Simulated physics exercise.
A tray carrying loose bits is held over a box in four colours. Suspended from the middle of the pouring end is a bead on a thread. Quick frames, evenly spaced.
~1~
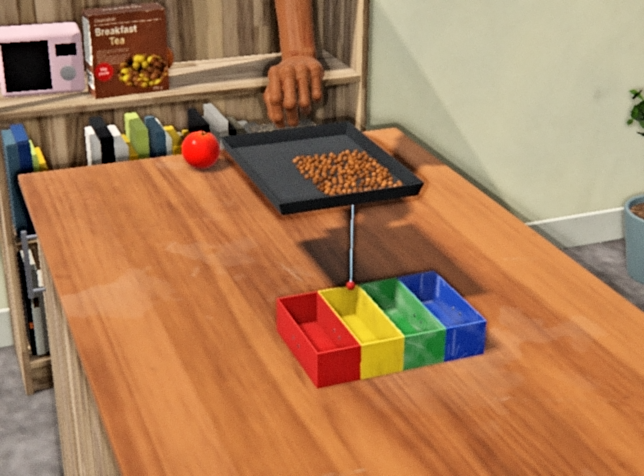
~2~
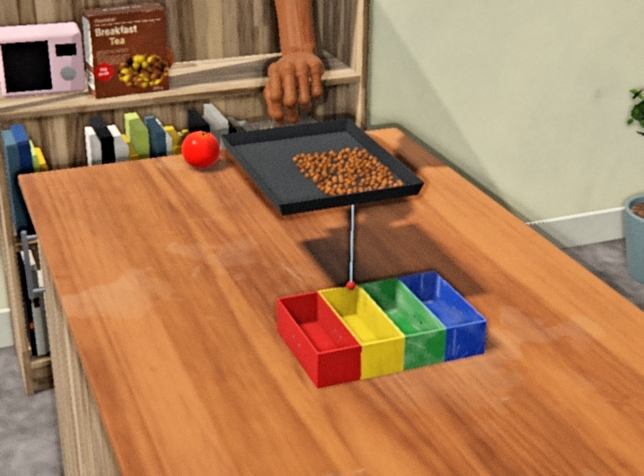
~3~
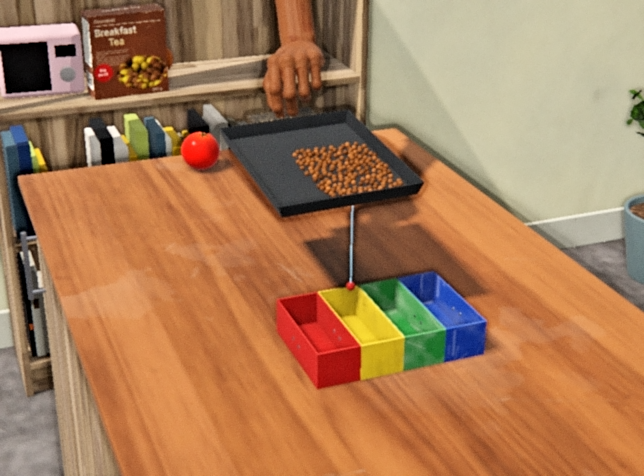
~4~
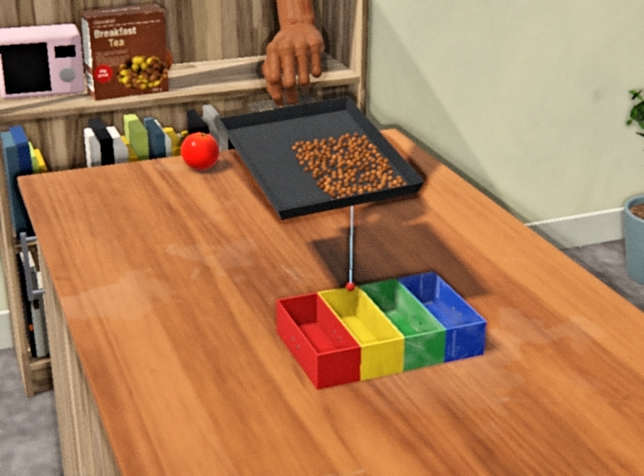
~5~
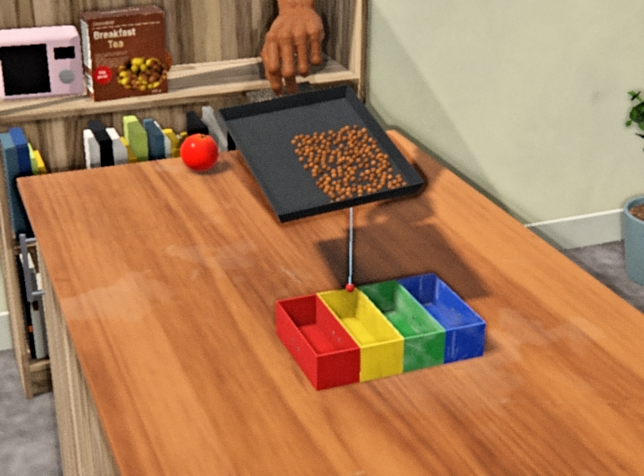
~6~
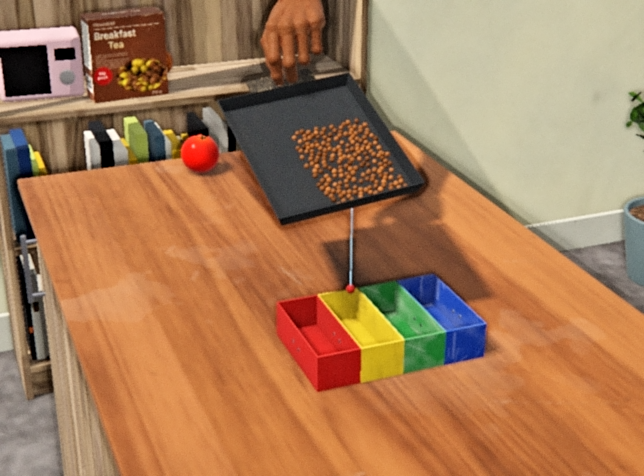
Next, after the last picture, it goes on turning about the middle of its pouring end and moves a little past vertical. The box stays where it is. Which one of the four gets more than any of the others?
Most: Red.
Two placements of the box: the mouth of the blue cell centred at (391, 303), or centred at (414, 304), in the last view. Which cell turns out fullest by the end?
Try 1 - yellow; try 2 - the red cell.
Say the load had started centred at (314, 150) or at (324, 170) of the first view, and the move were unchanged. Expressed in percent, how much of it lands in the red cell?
Try 1: 50 %; try 2: 50 %.
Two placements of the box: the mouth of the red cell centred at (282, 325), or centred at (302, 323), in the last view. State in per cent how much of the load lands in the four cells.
Roughly 100 per cent the first time and 90 per cent the second.
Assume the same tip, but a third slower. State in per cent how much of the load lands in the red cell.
That works out at some 50 per cent.
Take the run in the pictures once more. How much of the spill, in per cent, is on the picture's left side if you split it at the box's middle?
Roughly 100 %.
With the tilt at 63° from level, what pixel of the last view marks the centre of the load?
Mark it at roughly (334, 202) in the final frame.
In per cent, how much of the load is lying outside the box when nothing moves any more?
About 30 per cent.
Just after the last frame, tray tipped steeply; almost all on the tray; just a few in the red cell; about a tenth falling or outside the box.
A moment on, tray tipped past a quarter turn; about a tenth on the tray; roughly a quarter in the red cell; roughly a quarter in the yellow cell; roughly half falling or outside the box.
Further on, tray tipped past a quarter turn; roughly half in the red cell; roughly a quarter in the yellow cell; just a few in the green cell; roughly a quarter falling or outside the box.
When it is over, tray tipped past a quarter turn; roughly half in the red cell; roughly a quarter in the yellow cell; just a few in the green cell; not one in the blue cell; roughly a quarter outside the box.
